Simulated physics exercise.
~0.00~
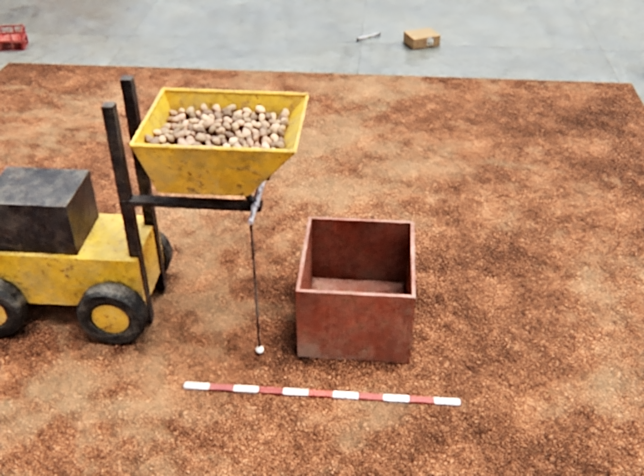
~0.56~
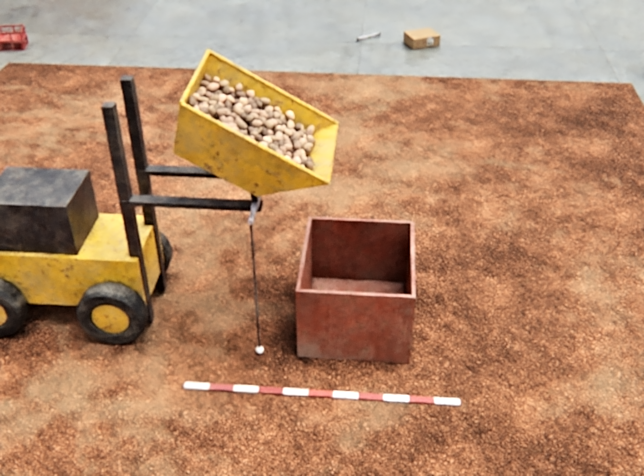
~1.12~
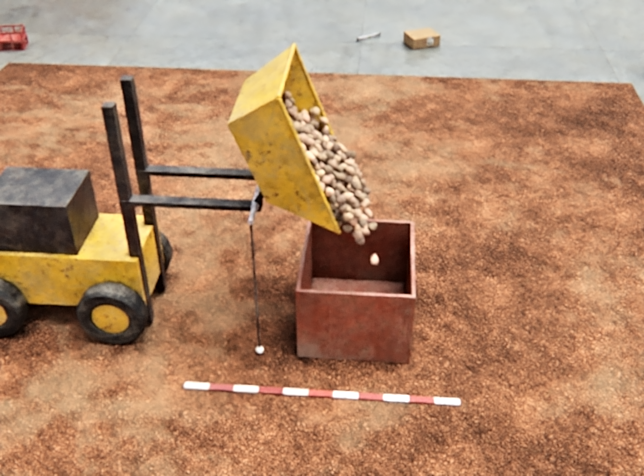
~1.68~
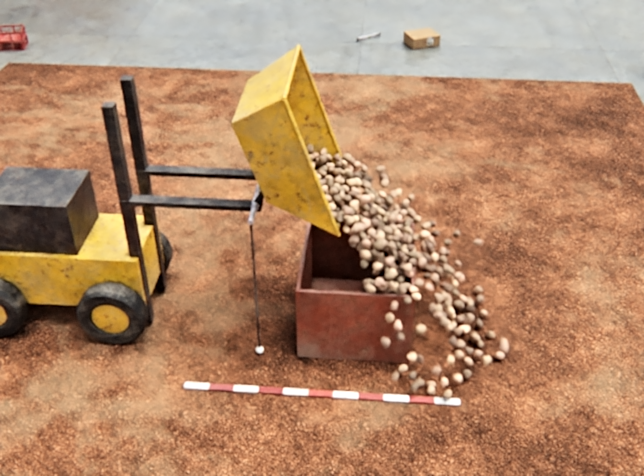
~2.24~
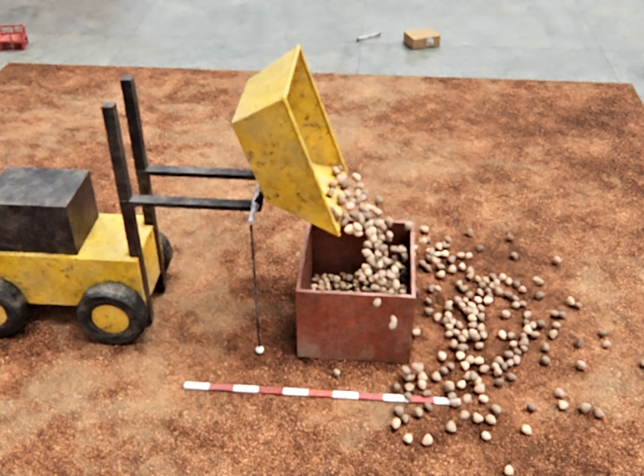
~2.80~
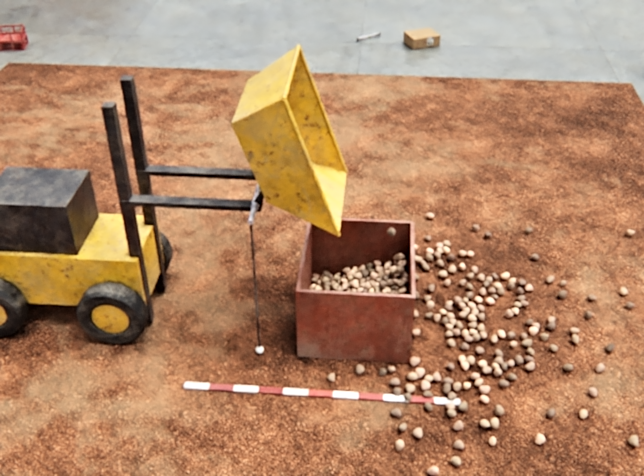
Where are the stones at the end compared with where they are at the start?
At the start the stones are all heaped in the raised yellow skip. By the end they are lower and farther right, with most in the red bin and the rest scattered on the ground around and beyond its right side.
